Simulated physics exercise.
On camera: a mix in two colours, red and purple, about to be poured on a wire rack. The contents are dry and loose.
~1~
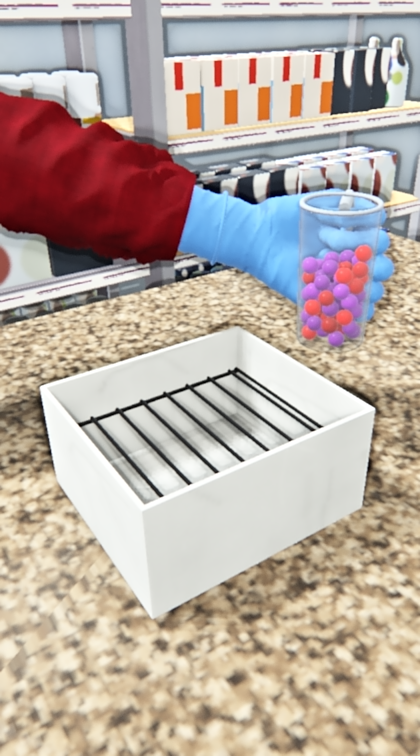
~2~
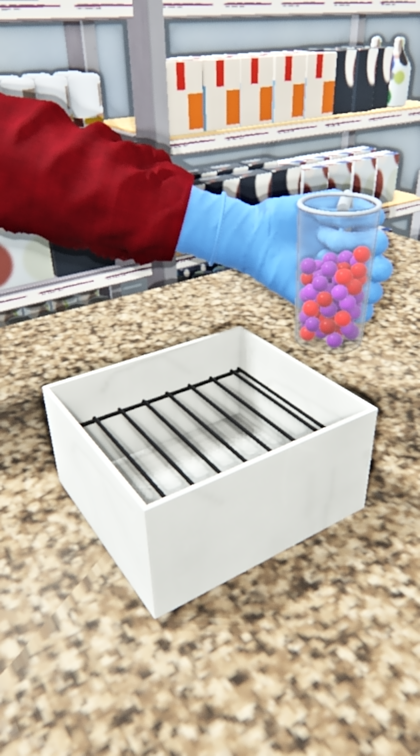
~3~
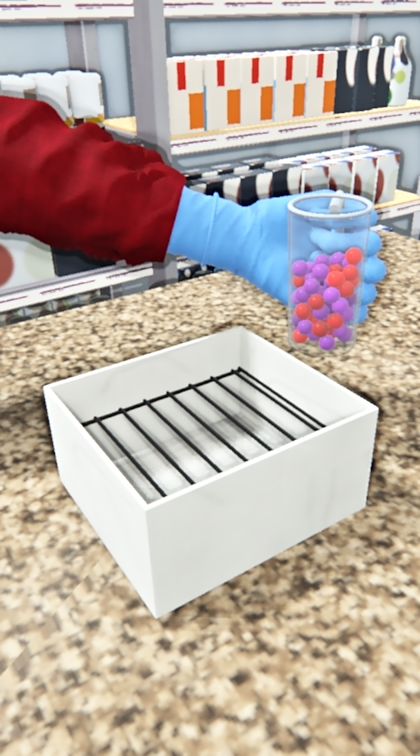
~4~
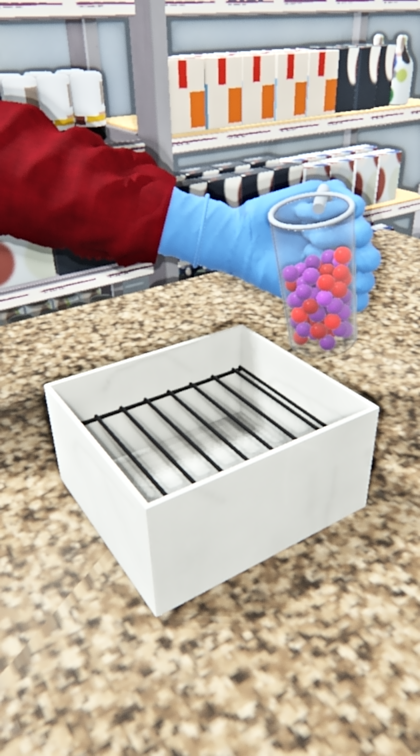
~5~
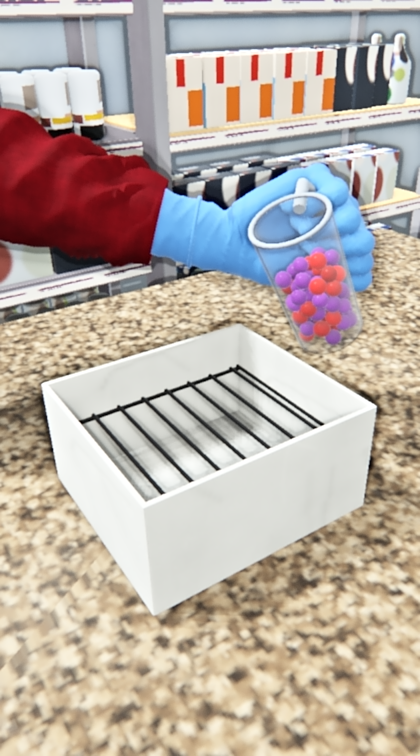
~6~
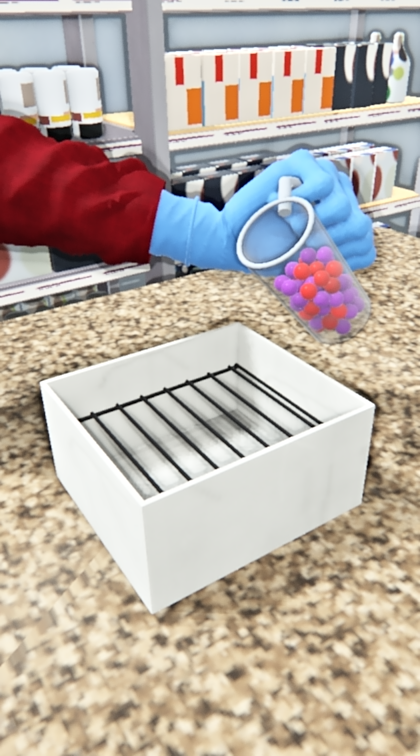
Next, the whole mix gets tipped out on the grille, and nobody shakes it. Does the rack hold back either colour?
The red pieces pass the rack; the purple pieces pass the rack.
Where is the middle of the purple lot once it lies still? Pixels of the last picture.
Near (214, 479).
Then, 0.33 s on from there, red ones, the whole lot in the cup; purple ones, the whole lot in the cup.
Then, 0.68 s on from there, red ones, all but a few in the cup, a little on or over the wires; purple ones, the whole lot in the cup.
Then, 1.09 s on from there, red ones, a little in the cup, near half on or over the wires, near half under the rack; purple ones, only a few in the cup, near a third on or over the wires, near half under the rack.
In the end, red ones, all but a few under the rack, a little outside the box; purple ones, the whole lot under the rack.
